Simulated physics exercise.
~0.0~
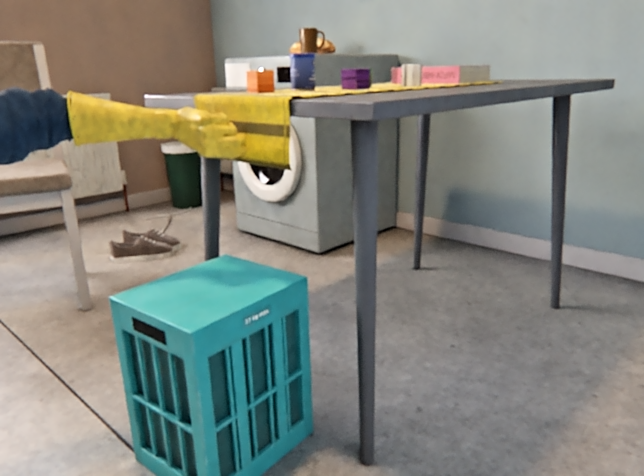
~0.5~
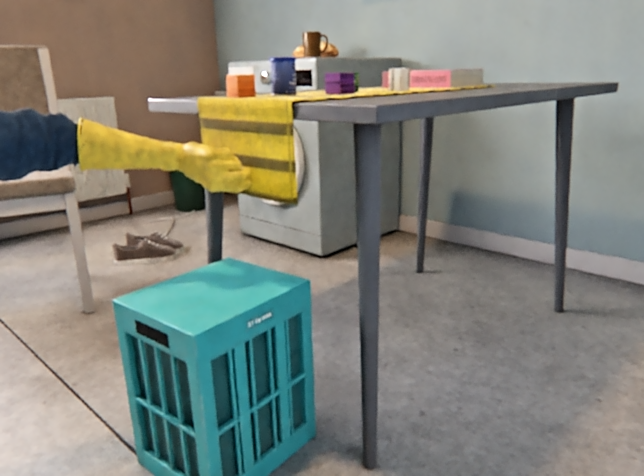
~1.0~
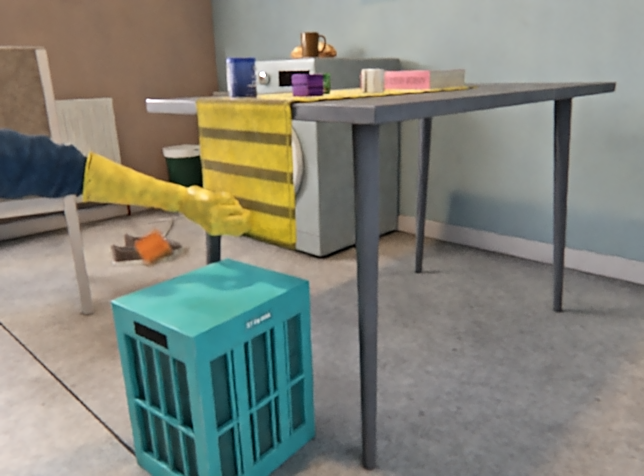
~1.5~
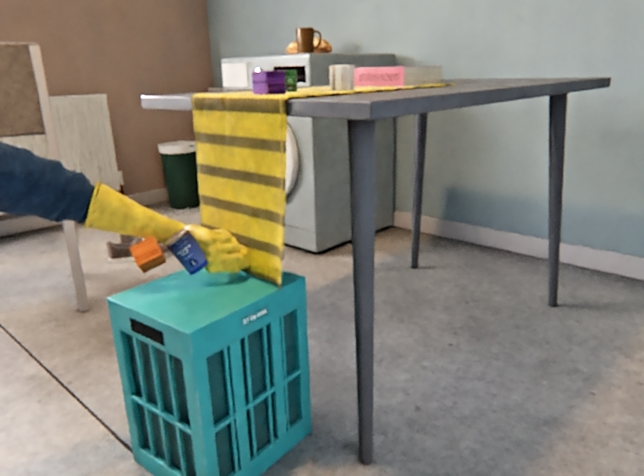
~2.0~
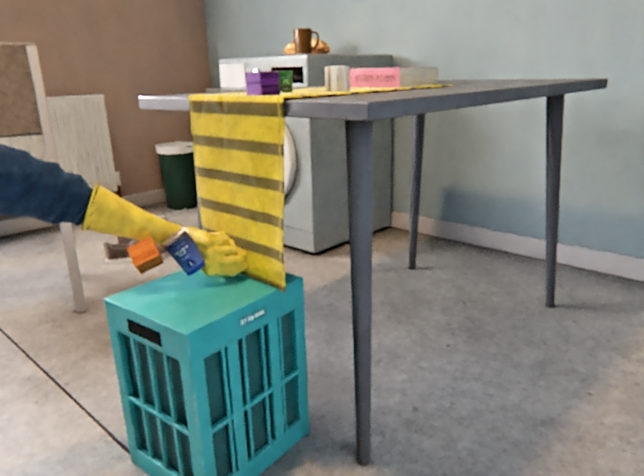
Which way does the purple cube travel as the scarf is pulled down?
The purple cube moves to the left, carried along the table toward the edge where the scarf hangs down.
In this clip, a yellow-gloved hand pulls the end of a striped yellow scarf down from a grey table until its hem reaches a turquoise crate. The orange cube drops off first, then the blue can, while the purple cube and other things stay on the table.
